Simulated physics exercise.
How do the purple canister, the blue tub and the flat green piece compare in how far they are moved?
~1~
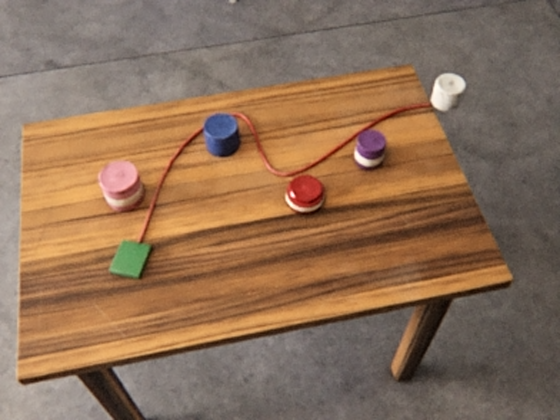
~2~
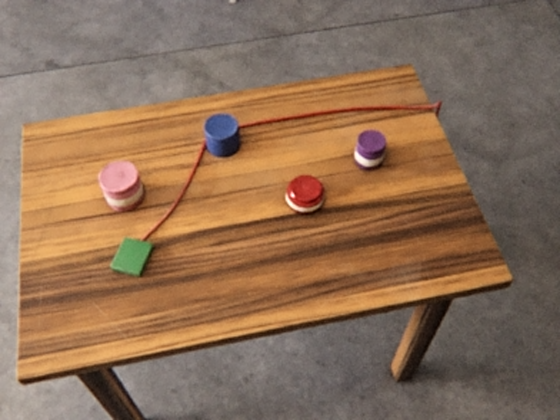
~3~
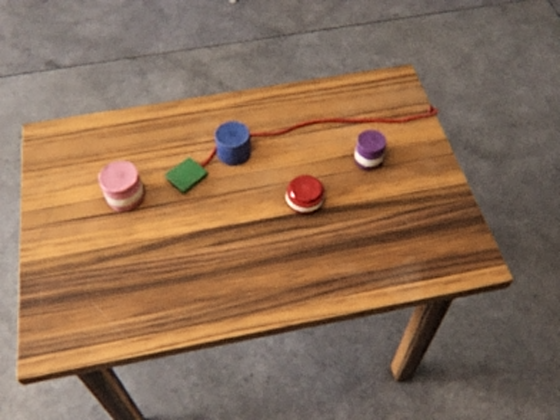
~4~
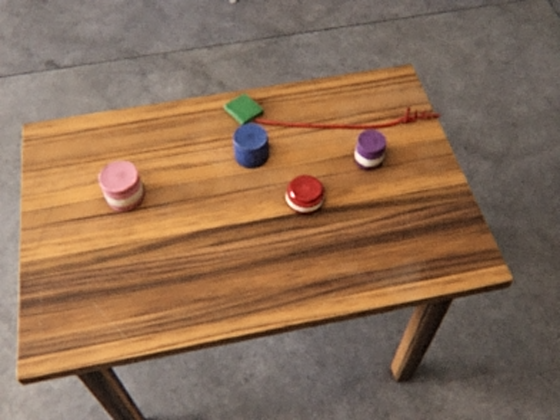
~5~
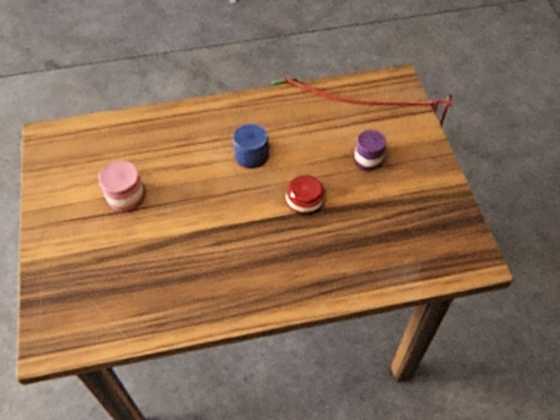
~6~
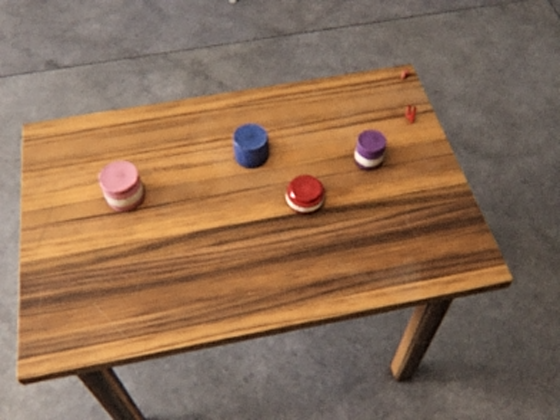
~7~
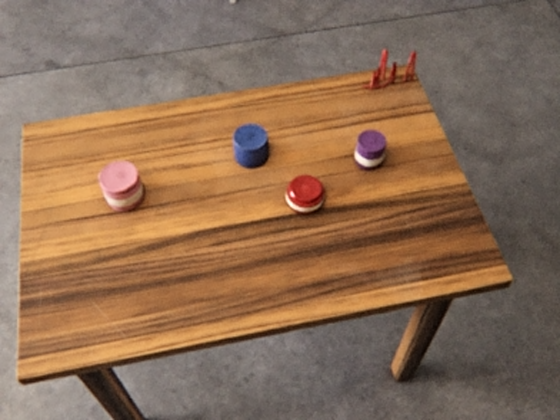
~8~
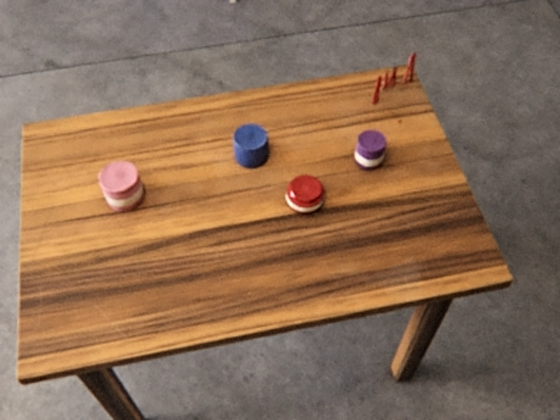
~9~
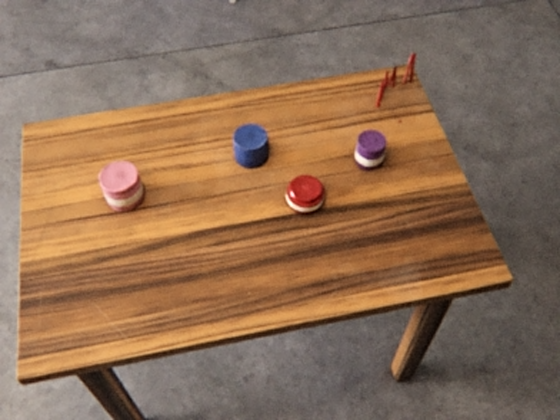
The purple canister hardly moves, the blue tub shifts a moderate way to the right, and the flat green piece travels the farthest, going across the table and over the far edge.
